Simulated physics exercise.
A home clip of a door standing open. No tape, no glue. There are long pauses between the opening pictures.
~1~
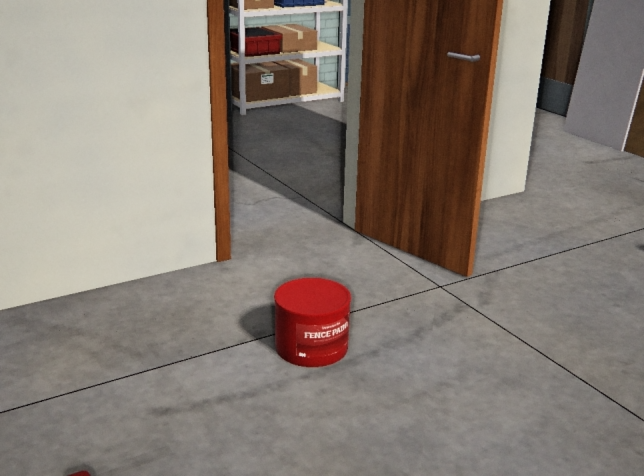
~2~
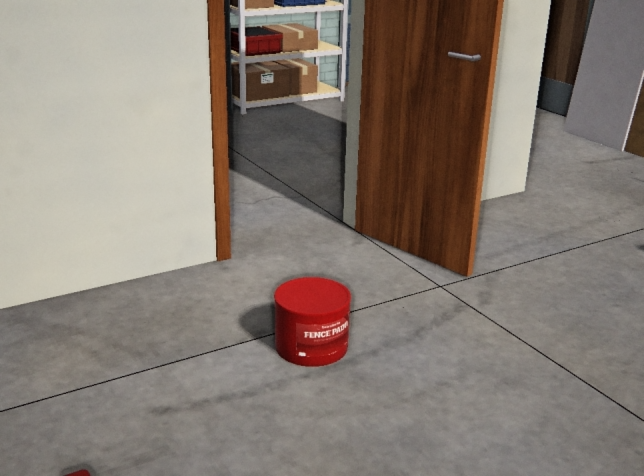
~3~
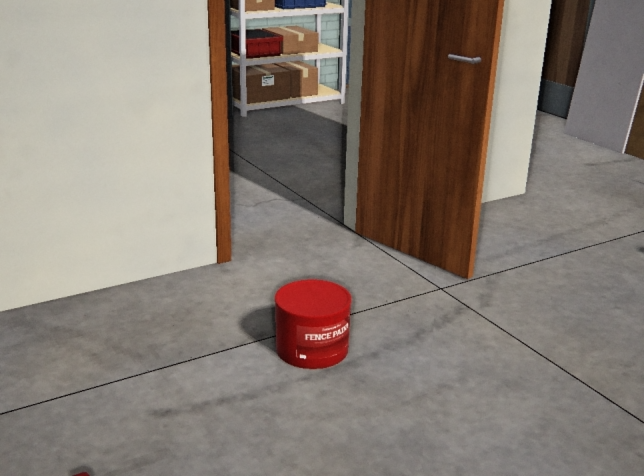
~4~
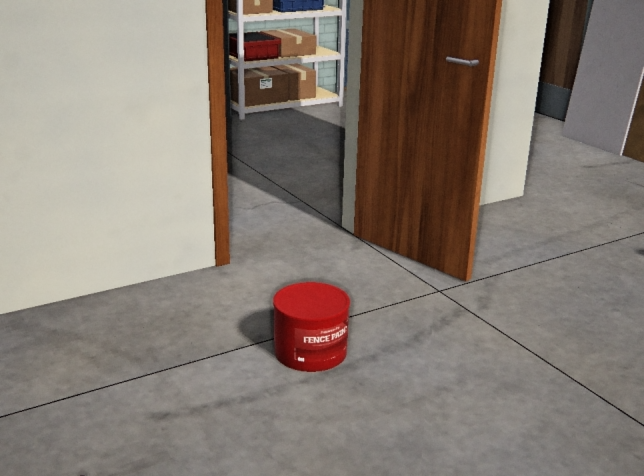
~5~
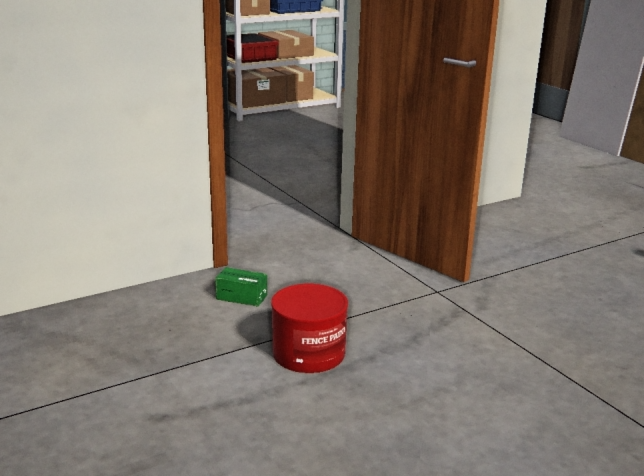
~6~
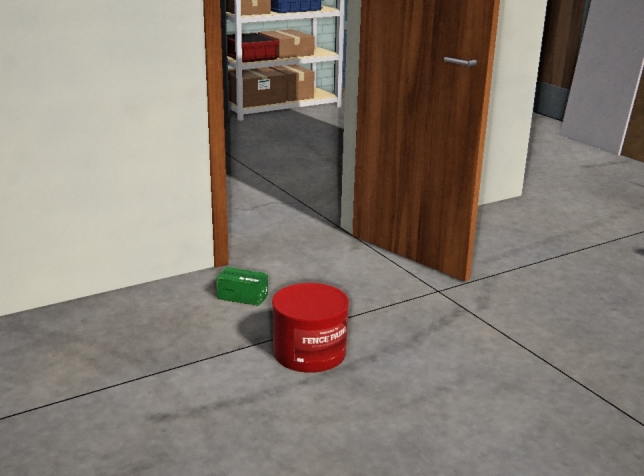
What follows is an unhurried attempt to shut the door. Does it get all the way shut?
Outcome: The door reaches the frame.
Then, 0.70 s later than the last frame, door 87° open.
Then, 1.30 s later than the last frame, door 60° open.
Then, 1.80 s later than the last frame, door 38° open.
Then, 2.40 s later than the last frame, door 11° open.
When it is over, door 0° open; both as before. End places, in pixels of the last picture, green box near (243, 286).
